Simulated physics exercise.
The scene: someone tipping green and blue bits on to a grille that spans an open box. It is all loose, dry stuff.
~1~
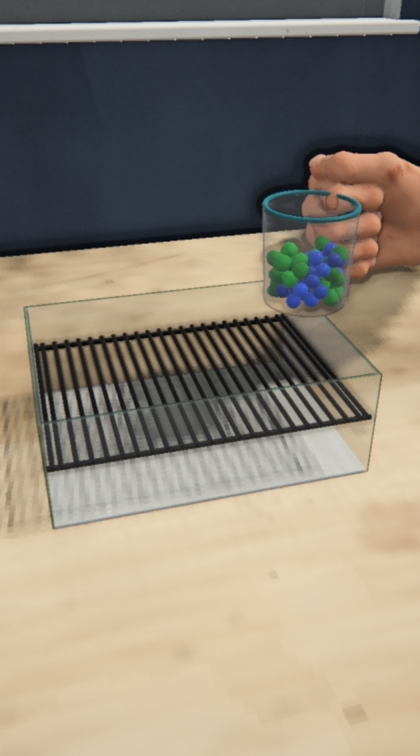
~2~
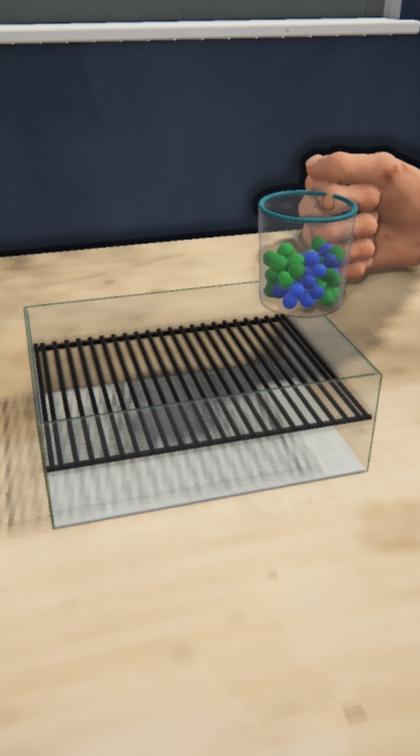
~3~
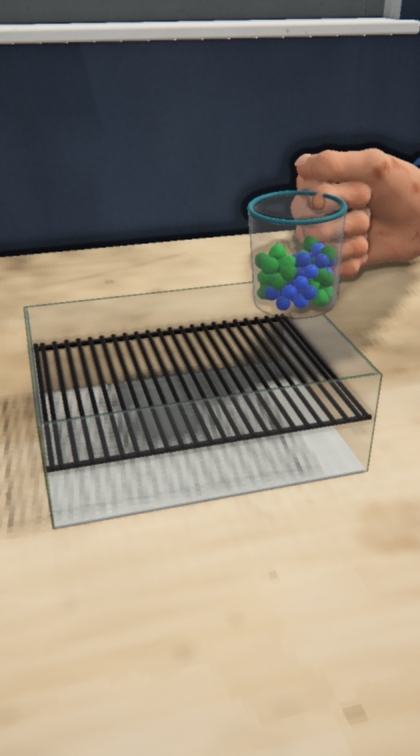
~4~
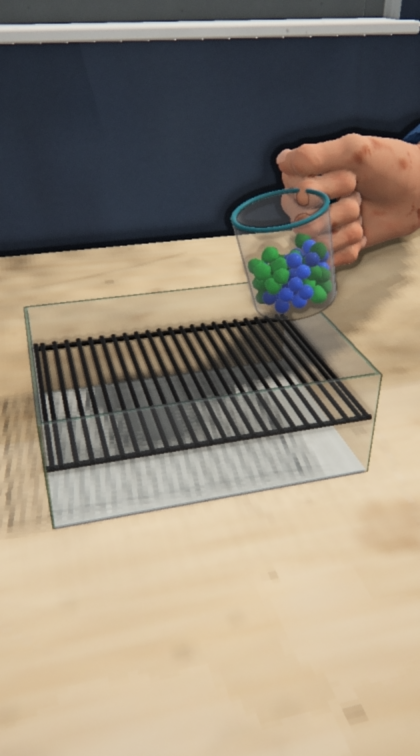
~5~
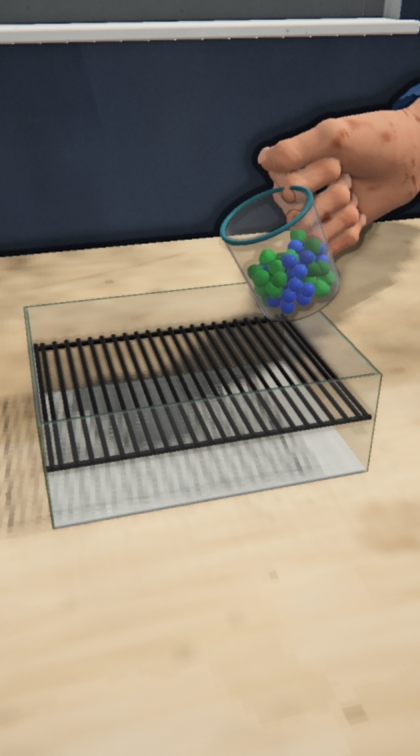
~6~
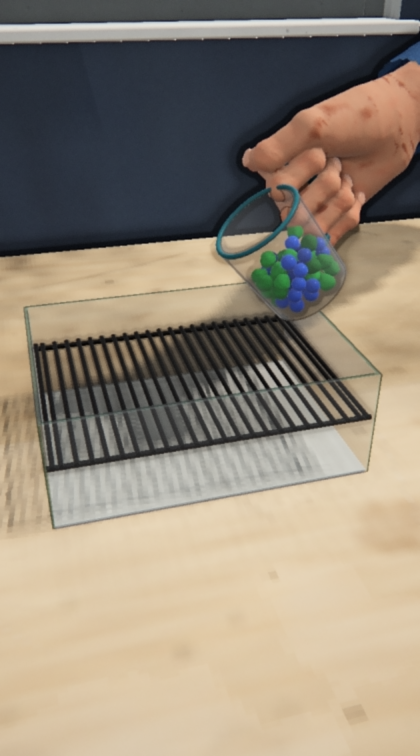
On a pale wooden surface before a dark blue panel, a hand holds a clear cup of green and blue balls above a clear open box with a black grille, shifts it slightly left, then tilts it leftward increasingly steeply.
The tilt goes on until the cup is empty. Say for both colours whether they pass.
The green ones rest on the wires and the blue ones rest on the wires.
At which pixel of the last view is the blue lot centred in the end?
Around (208, 361).
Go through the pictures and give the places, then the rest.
The first picture shows cup at (308, 254), upright; rack at (64, 396), 24 wires across; green coated nuts at (303, 280), wider than the gaps; blue wooden balls at (316, 270), wider than the gaps.
The second picture shows cup at (304, 254), upright; blue ones at (312, 270).
The third picture shows cup at (296, 255), tipped 3°; green ones at (292, 281).
The fourth picture shows cup at (288, 256), tipped 13°; blue ones at (299, 270).
The fifth picture shows cup at (284, 256), tipped 26°; green ones at (291, 280).
The sixth picture shows cup at (284, 256), tipped 38°; rack at (64, 396); green ones at (296, 277); blue ones at (301, 263).
Then, 0.30 s after the last picture, green ones, all in the cup; blue ones, all in the cup.
Then, 0.62 s after the last picture, green ones, all in the cup; blue ones, all in the cup.
Then, 1.00 s after the last picture, green ones, all on or over the wires; blue ones, a stray few in the cup, nearly all on or over the wires.
At rest, green ones, all on the wires, none under the rack; blue ones, all on the wires, none under the rack.
